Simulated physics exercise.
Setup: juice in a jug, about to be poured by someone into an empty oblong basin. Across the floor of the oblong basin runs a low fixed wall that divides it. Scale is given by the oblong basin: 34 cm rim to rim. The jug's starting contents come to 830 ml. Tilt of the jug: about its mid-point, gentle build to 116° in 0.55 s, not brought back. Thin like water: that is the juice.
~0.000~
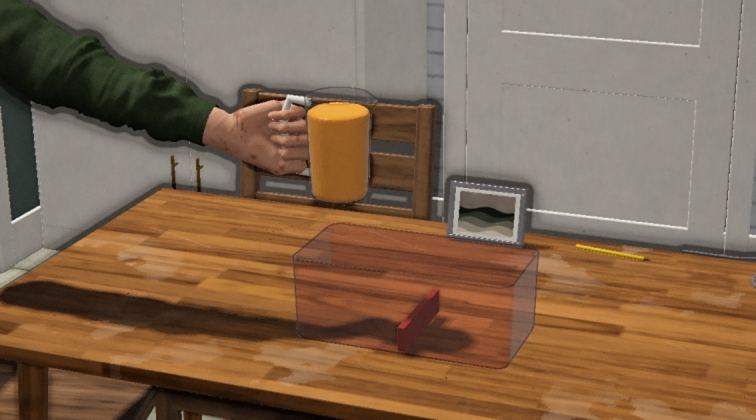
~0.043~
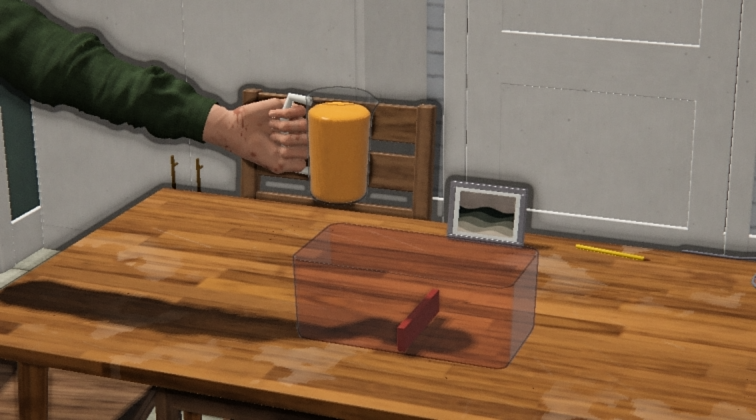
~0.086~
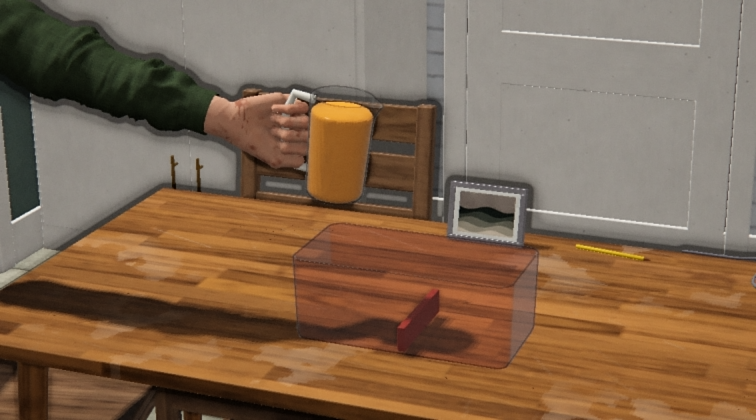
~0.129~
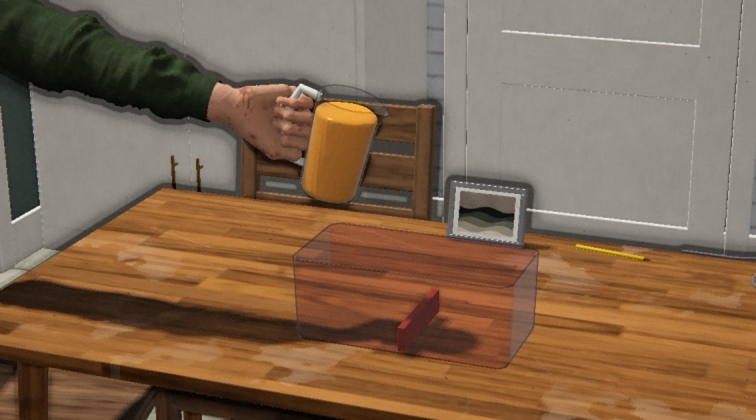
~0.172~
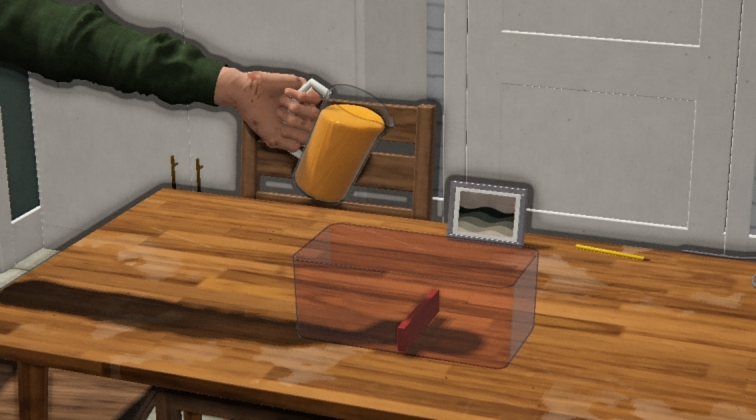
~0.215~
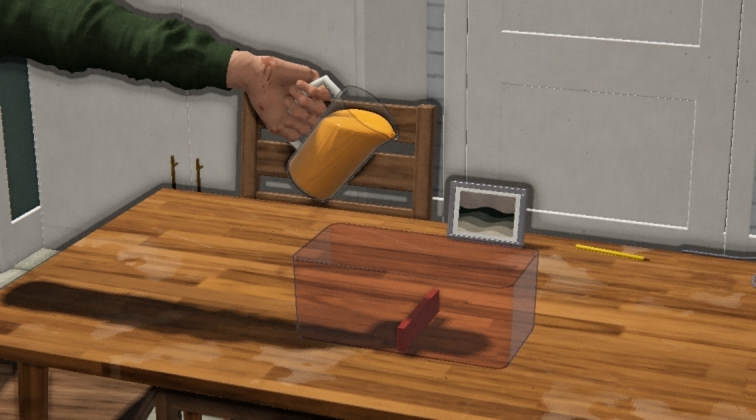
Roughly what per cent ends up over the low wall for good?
About 80 in every hundred.
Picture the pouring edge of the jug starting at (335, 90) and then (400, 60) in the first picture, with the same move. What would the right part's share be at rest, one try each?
Roughly 10 per cent the first time and 80 per cent the second.
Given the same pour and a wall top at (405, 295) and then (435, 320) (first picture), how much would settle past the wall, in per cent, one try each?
I'd put it at about 90 per cent for the first and about 50 per cent for the second.
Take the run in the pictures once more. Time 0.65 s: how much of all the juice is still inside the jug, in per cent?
Around 14 in a hundred.
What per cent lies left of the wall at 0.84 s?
I'd put it near 14 percent.
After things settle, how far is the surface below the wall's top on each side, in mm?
On the left it's about 34 mm; on the right, about 14 mm.
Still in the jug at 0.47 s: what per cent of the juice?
About 58 percent.
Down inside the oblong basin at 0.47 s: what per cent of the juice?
Estimate - around 16 in a hundred parts.
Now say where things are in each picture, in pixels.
In the first frame, it leans 0°; its right rim is at (378, 101); the juice meets the walls at (312, 108) and (369, 113); the oblong basin's rim runs from (312, 241) to (526, 270); the wall's top is at (419, 309).
In the second frame, it leans 2°; its right rim is at (379, 102); the juice meets the walls at (313, 107) and (370, 114).
In the third frame, it leans 7°; its right rim is at (383, 107); the juice meets the walls at (316, 104) and (373, 117).
In the fourth frame, it leans 15°; its right rim is at (389, 114); the juice meets the walls at (319, 110) and (377, 119).
In the fifth frame, it leans 26°; its right rim is at (395, 125); the juice meets the walls at (315, 129) and (385, 124).
In the sixth frame, it leans 39°; its right rim is at (399, 139); the juice meets the walls at (309, 134) and (394, 130).
By 0.47 s the tilt is 109° and 59 per cent is still to pour, 0 is left of the wall and 16 right of it.
By 0.65 s the tilt is 116° and 15 per cent is still to pour, 13 is left of the wall and 52 right of it.
By 0.84 s the tilt is 116° and 1 per cent is still to pour, 15 is left of the wall and 79 right of it.
By 1.05 s the tilt is 116° and 0 per cent is still to pour, 16 is left of the wall and 81 right of it.
At rest 17 per cent lies left of the wall, 80 right of it and 3 outside.
